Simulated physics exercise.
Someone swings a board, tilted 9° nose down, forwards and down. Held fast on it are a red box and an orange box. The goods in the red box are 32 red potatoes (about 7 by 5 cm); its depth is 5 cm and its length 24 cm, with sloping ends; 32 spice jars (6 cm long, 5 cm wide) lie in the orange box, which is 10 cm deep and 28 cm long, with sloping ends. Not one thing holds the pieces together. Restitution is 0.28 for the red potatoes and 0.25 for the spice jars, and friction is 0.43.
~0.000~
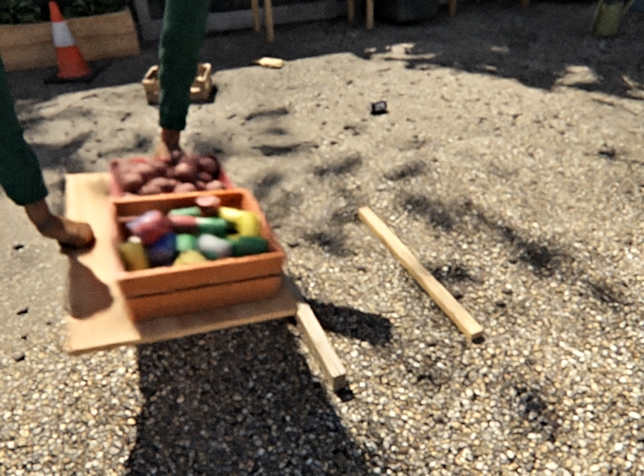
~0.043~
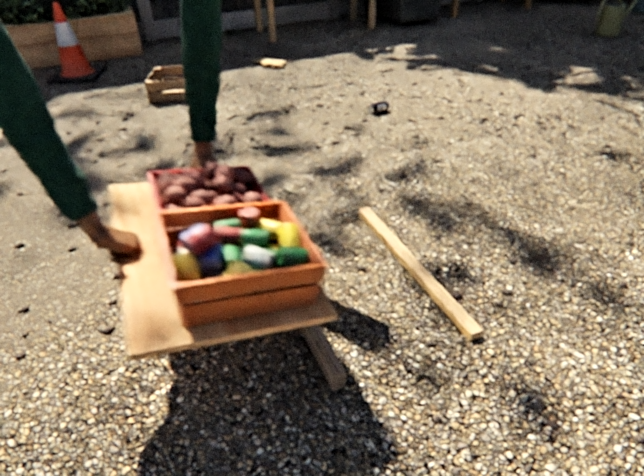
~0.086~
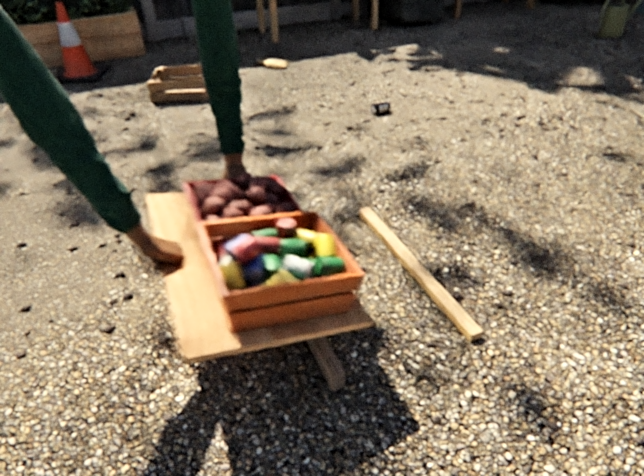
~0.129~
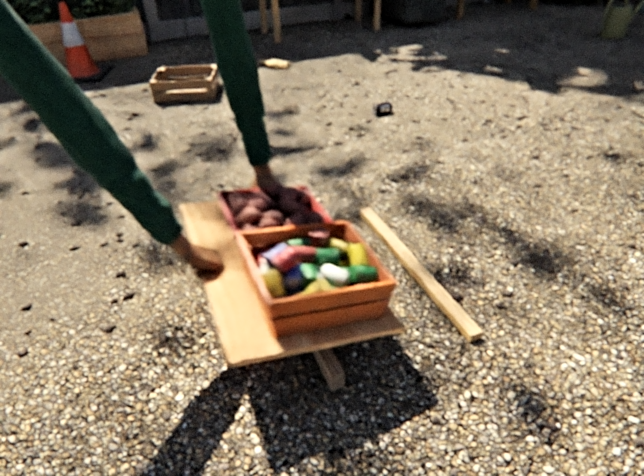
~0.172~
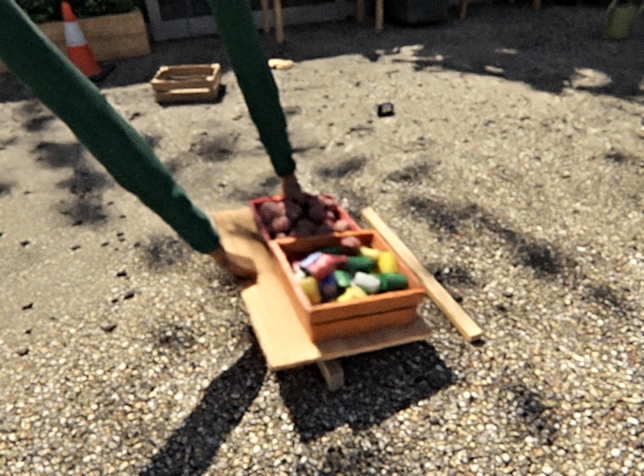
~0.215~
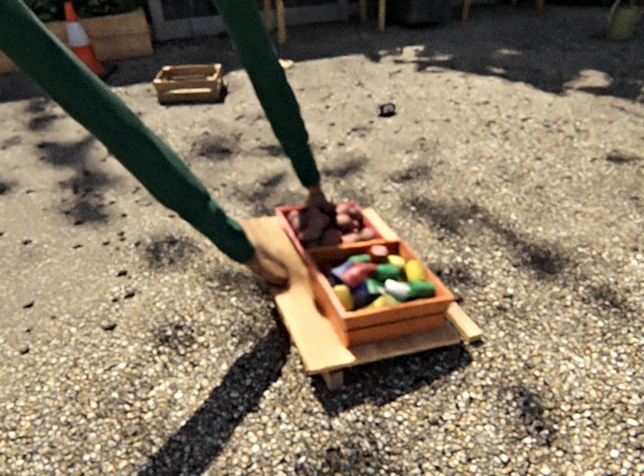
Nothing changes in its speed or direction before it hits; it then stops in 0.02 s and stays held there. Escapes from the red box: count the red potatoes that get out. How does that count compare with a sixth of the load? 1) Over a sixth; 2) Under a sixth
Over a sixth.
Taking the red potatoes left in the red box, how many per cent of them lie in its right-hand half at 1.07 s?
About 70 per cent.
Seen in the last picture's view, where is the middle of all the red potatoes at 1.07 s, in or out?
Near (365, 233) in pixels.
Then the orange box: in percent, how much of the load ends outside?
Lost from the orange box: 5 percent.
After 0.22 s, it lands.
After 0.30 s, 1 of 32 out of the red box and 0 of 32 out of the orange box.
After 0.42 s, 5 of 32 out of the red box and 0 of 32 out of the orange box.
After 0.64 s, 10 of 32 out of the red box and 1 of 32 out of the orange box.
Final count (at 1.07 s), 10 of 32 out of the red box and 1 of 32 out of the orange box. Asked share, 10 of 32, 31 per cent.
